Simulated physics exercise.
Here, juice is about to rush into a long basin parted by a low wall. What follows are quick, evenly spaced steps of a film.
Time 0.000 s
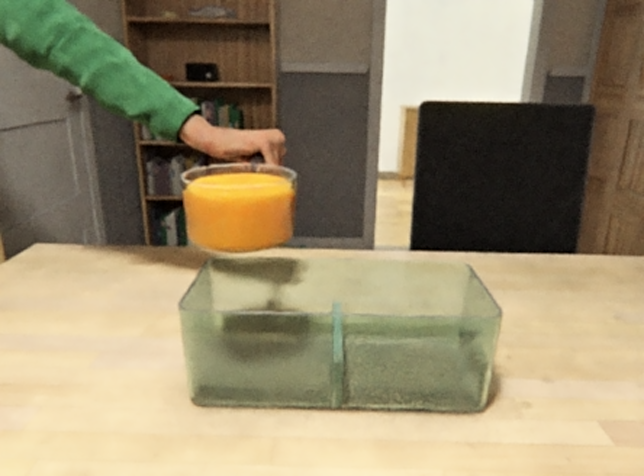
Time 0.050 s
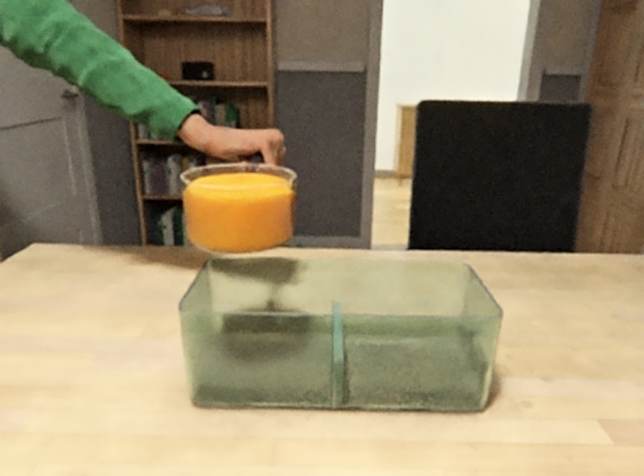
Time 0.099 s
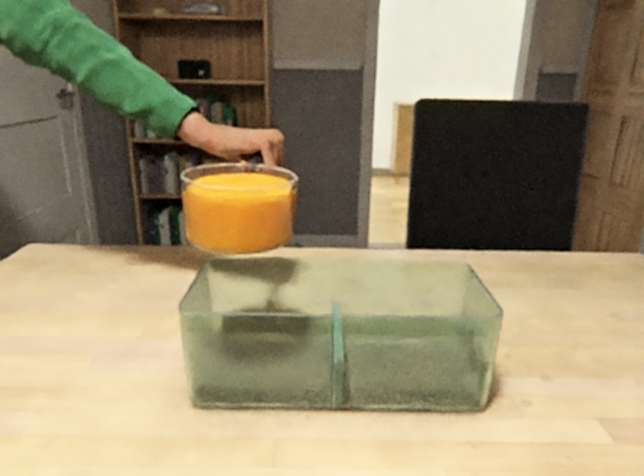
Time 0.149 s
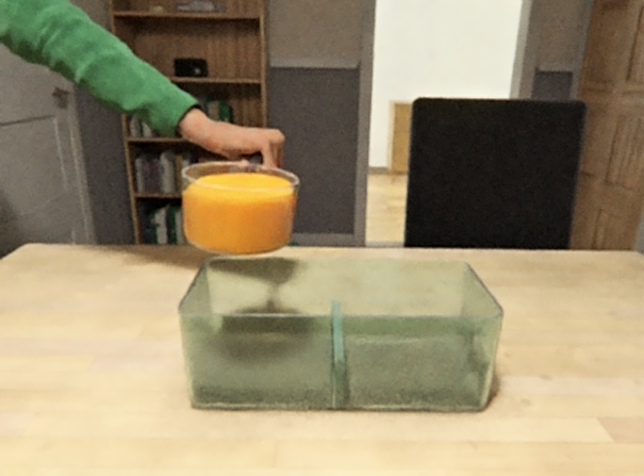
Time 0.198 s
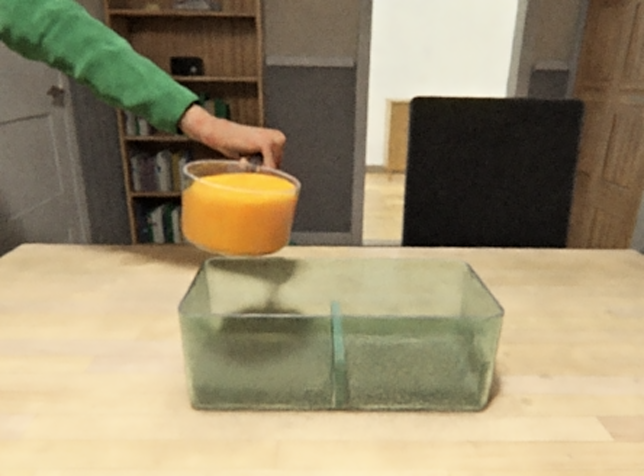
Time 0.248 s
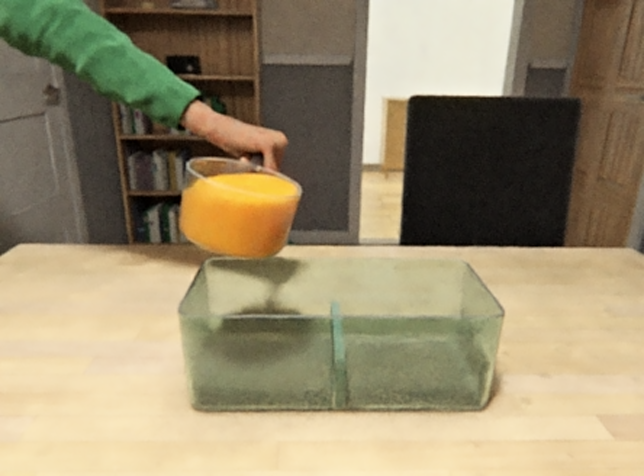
A hand in a green sleeve held a clear container of orange juice above the left side of a divided glass basin on a wooden table, then gradually tilted it slightly to the right.
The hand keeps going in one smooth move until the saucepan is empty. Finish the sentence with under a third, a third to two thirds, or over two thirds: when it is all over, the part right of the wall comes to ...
When it is all over, the part right of the wall comes to a third to two thirds.
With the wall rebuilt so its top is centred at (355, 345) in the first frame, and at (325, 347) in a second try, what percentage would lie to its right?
About 35 % and 70 %.
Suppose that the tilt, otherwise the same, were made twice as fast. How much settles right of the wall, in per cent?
It comes to 25 per cent or so.
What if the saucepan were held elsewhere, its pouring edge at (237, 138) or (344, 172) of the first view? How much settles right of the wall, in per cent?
First try: 0 percent; second try: 90 percent.
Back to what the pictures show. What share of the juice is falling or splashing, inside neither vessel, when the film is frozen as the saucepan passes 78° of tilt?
30 per cent.
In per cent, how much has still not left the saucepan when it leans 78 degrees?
Roughly 45 percent remains at that point.
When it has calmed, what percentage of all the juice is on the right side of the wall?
Some 55 parts in a hundred.
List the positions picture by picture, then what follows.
In the first picture, it leans 0°; its right rim is at (295, 177); the juice meets the walls at (189, 183) and (293, 185); the long basin's rim runs from (195, 281) to (484, 288); the wall's top is at (337, 330).
In the second picture, it leans 1°; its right rim is at (295, 178); the juice meets the walls at (188, 184) and (293, 185).
In the third picture, it leans 2°; its right rim is at (296, 180); the juice meets the walls at (188, 183) and (294, 186).
In the fourth picture, it leans 5°; its right rim is at (297, 183); the juice meets the walls at (188, 183) and (295, 187).
In the fifth picture, it leans 9°; its right rim is at (299, 187); the juice meets the walls at (189, 184) and (297, 187).
In the sixth picture, it leans 15°; its right rim is at (300, 192); the juice meets the walls at (188, 185) and (299, 188).
A moment on, the saucepan is tipped on its side and 46 per cent is still to pour, 4 is left of the wall and 22 right of it.
Next, the saucepan is tipped right over and 4 per cent is still to pour, 39 is left of the wall and 53 right of it.
Then the saucepan is tipped right over and 0 per cent is still to pour, 46 is left of the wall and 54 right of it.
Later the saucepan is tipped right over and 0 per cent is still to pour, 46 is left of the wall and 54 right of it.
At rest 46 per cent lies left of the wall, 54 right of it and 0 outside.
